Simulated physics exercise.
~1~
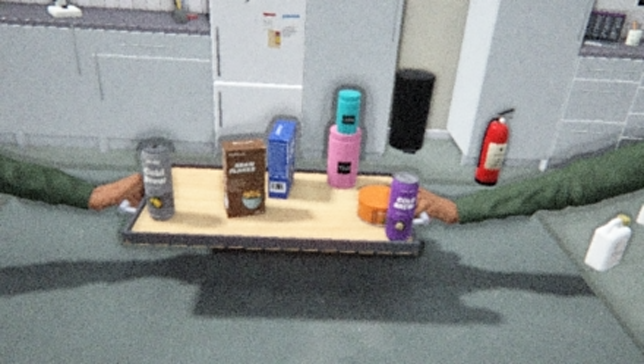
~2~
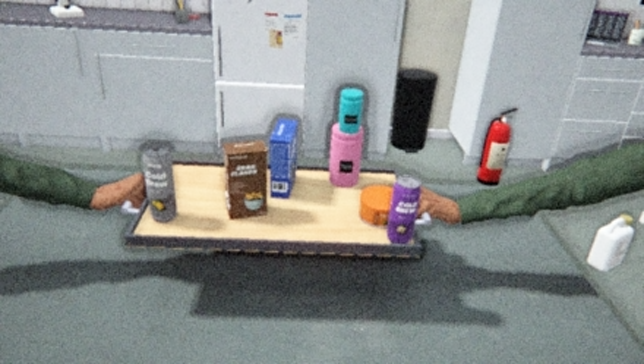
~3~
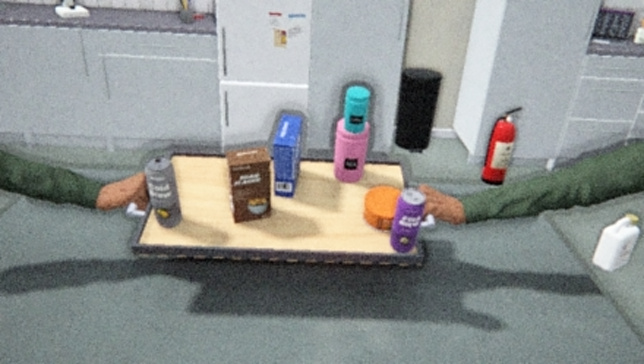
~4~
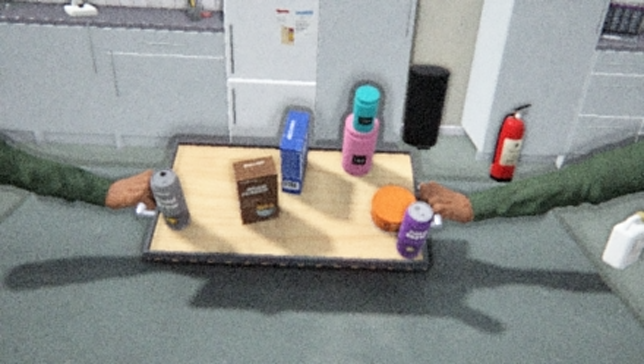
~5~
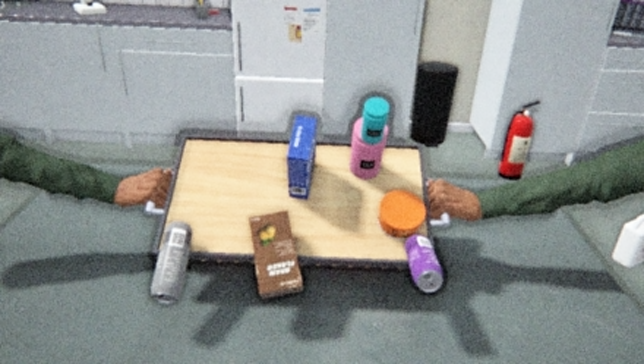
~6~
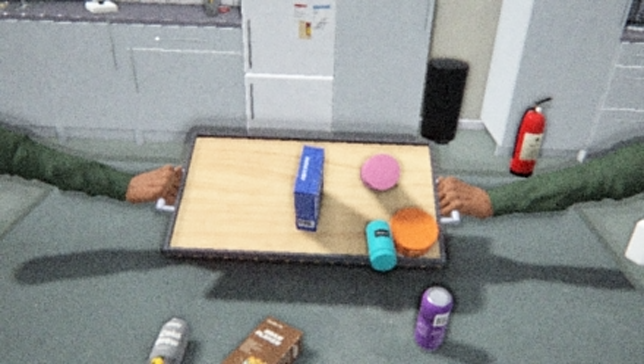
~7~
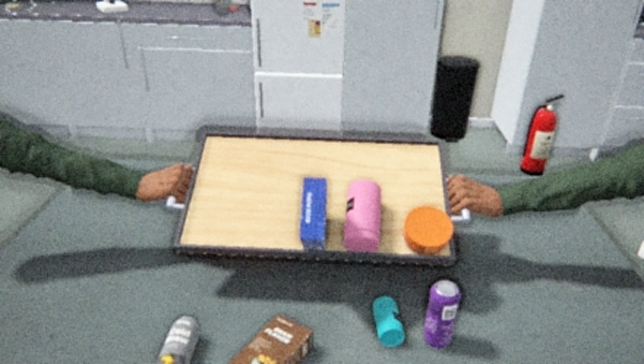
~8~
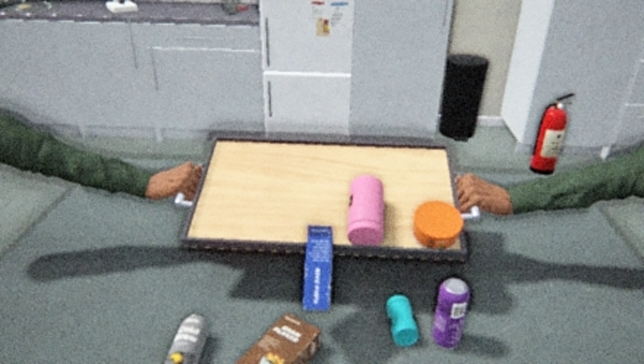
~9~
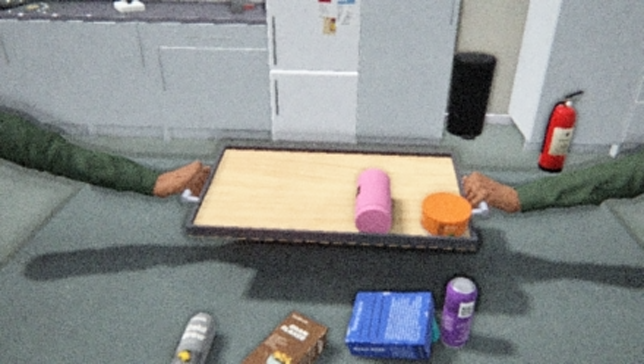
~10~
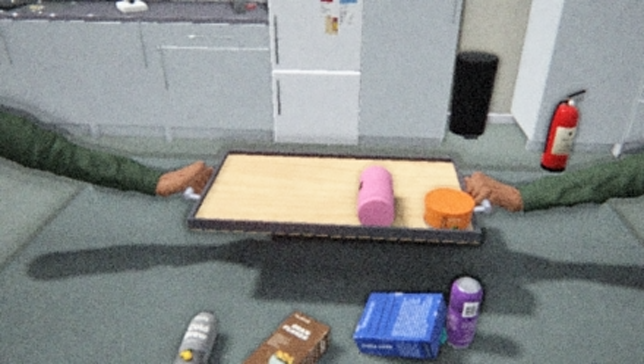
Two hands tipped a loaded tray steeply toward the near side, sending the grey can, brown carton, purple can, turquoise shaker and finally the blue packet off, then levelled it somewhat, leaving the pink jar toppled beside the upright orange tub.
